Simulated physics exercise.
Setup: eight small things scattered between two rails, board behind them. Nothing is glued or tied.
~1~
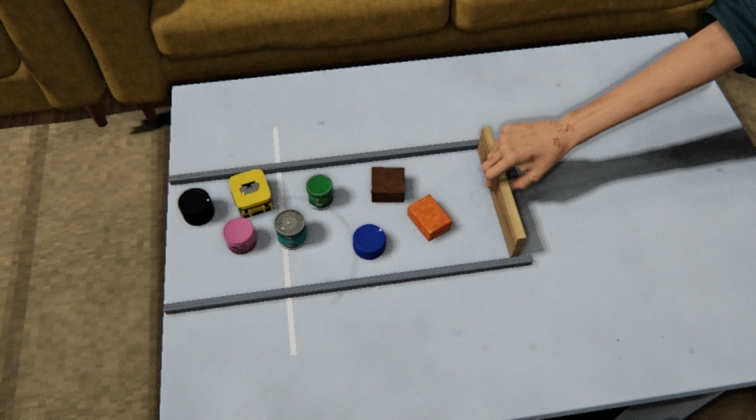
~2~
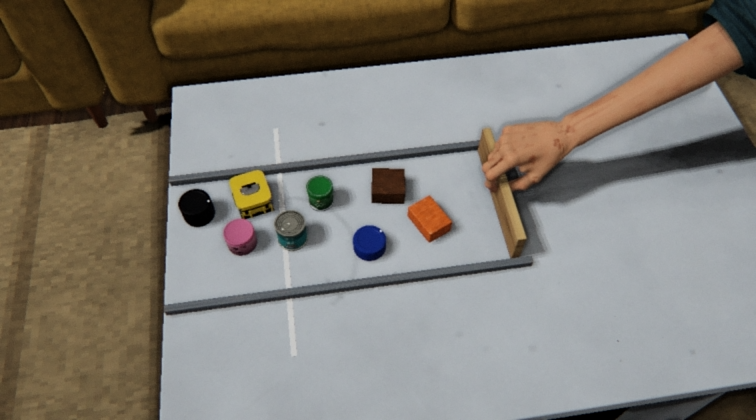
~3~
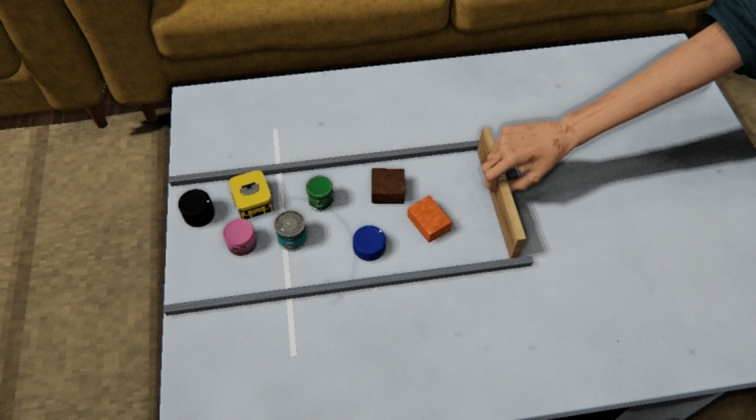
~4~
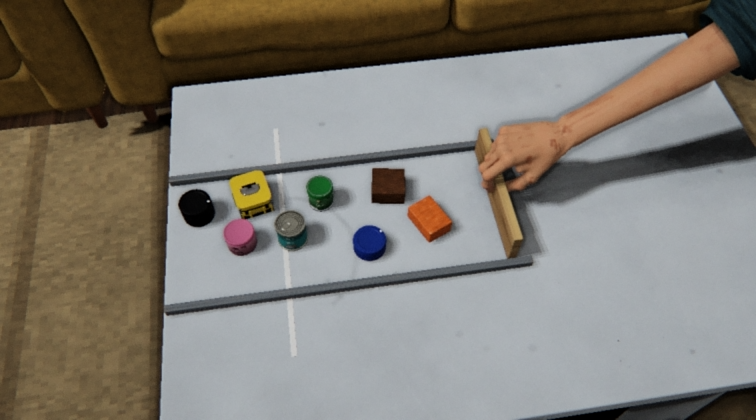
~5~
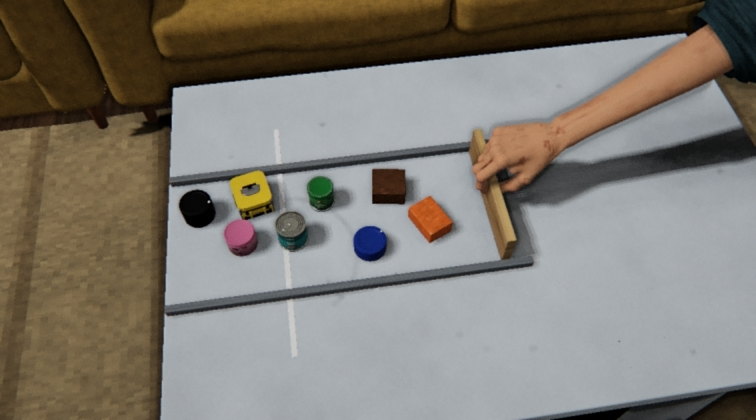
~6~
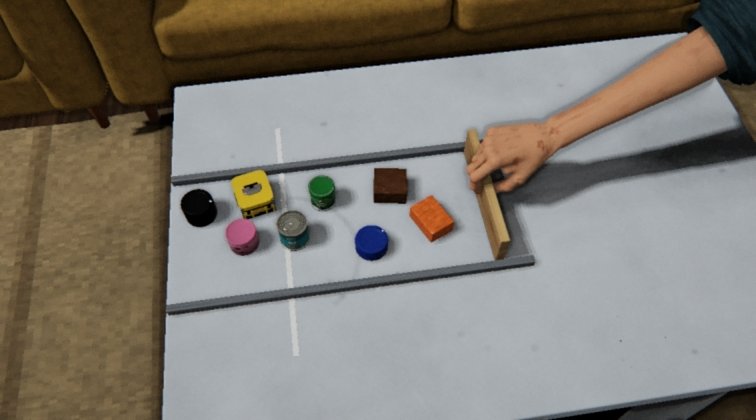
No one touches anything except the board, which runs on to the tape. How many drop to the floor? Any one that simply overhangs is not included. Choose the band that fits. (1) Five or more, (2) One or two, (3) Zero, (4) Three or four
3, zero.
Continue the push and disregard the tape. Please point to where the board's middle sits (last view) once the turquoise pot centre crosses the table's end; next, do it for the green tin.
The middle is at (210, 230) when it's the turquoise pot, and at (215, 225) when it's the green tin.
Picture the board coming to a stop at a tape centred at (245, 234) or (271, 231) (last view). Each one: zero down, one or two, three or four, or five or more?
Either one or two; just one or two.
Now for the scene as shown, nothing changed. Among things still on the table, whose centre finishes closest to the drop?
It's the black lid that ends nearest.
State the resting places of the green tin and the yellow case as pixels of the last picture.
(236, 205) and (208, 199), approximately.
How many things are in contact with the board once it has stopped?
The number is 3.
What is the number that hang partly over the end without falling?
Result: 1.
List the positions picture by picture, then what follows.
Black lid (197, 207); pink tub (240, 236); yellow case (251, 194); board (500, 190); tape (283, 228), in the first picture.
Pink tub (241, 238); board (500, 191), in the second picture.
Yellow case (251, 195); turquoise pot (291, 231), in the third picture.
Black lid (197, 208); blue lid (370, 243), in the fourth picture.
Pink tub (241, 238); orange block (430, 219), in the fifth picture.
Black lid (199, 208); pink tub (243, 238); yellow case (254, 195); board (485, 193); tape (286, 229), in the sixth picture.
Early on, none off yet; black lid at rest near (199, 208); pink tub at rest near (243, 238); yellow case at rest near (254, 195).
Finally, the number that fall off is zero.
